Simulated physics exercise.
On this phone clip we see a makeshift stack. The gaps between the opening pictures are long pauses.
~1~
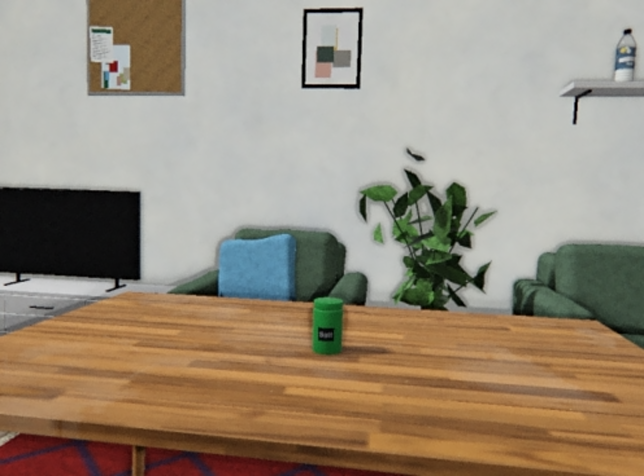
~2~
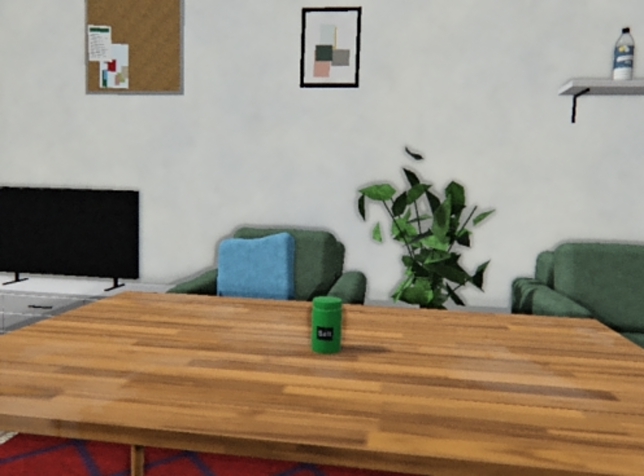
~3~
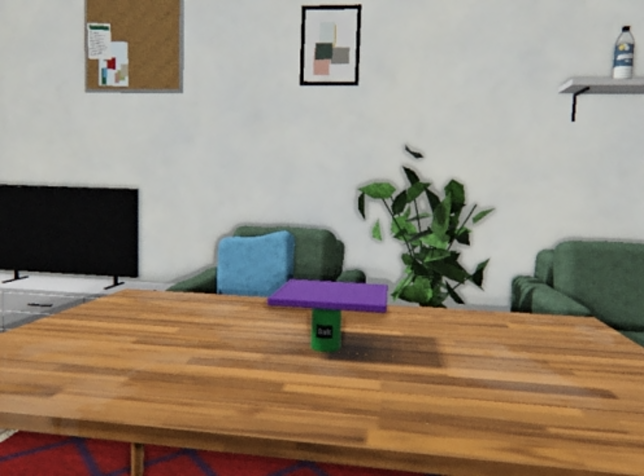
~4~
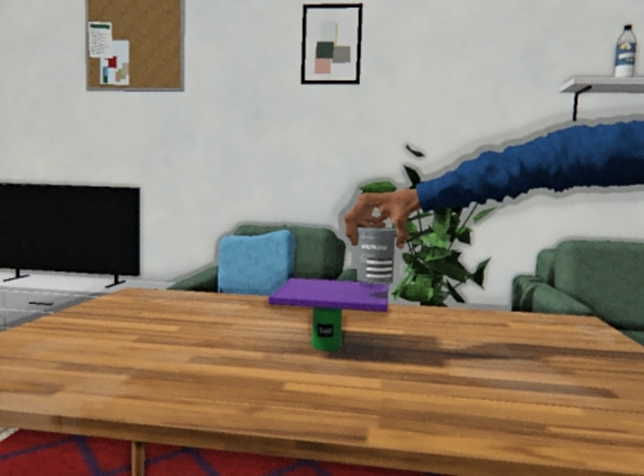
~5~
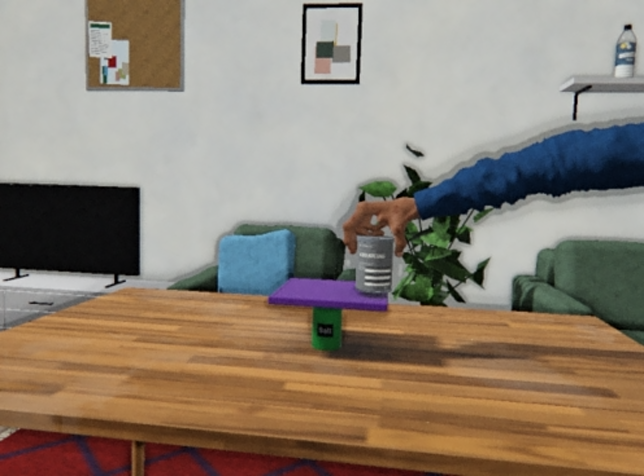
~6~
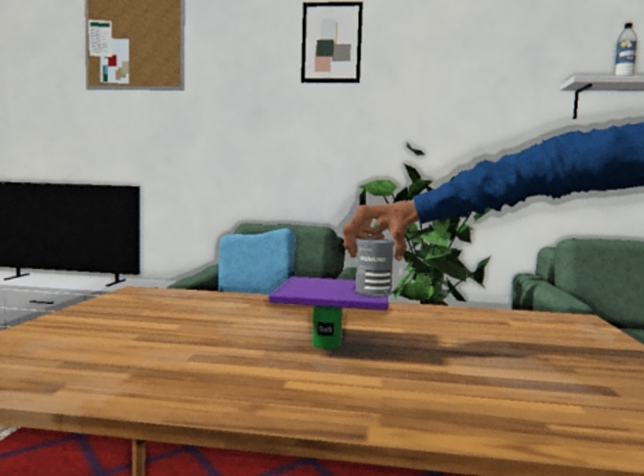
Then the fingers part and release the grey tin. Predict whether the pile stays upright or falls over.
My guess is the stack won't stay standing.
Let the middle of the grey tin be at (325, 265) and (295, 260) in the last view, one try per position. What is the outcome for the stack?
First release - upright; second release - toppled.
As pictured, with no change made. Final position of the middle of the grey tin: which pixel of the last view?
In the final view it sits at roughly (422, 341).
Then, 0.40 s past the last view, grey tin now fallen; purple lid rocked 72° from its first pose.
Then, 0.80 s past the last view, purple lid on its side.
Finally, fallen, purple lid and grey tin; green jar still in place. Final places as the last picture's camera would see them, grey tin near (422, 341). The stack loses its balance.
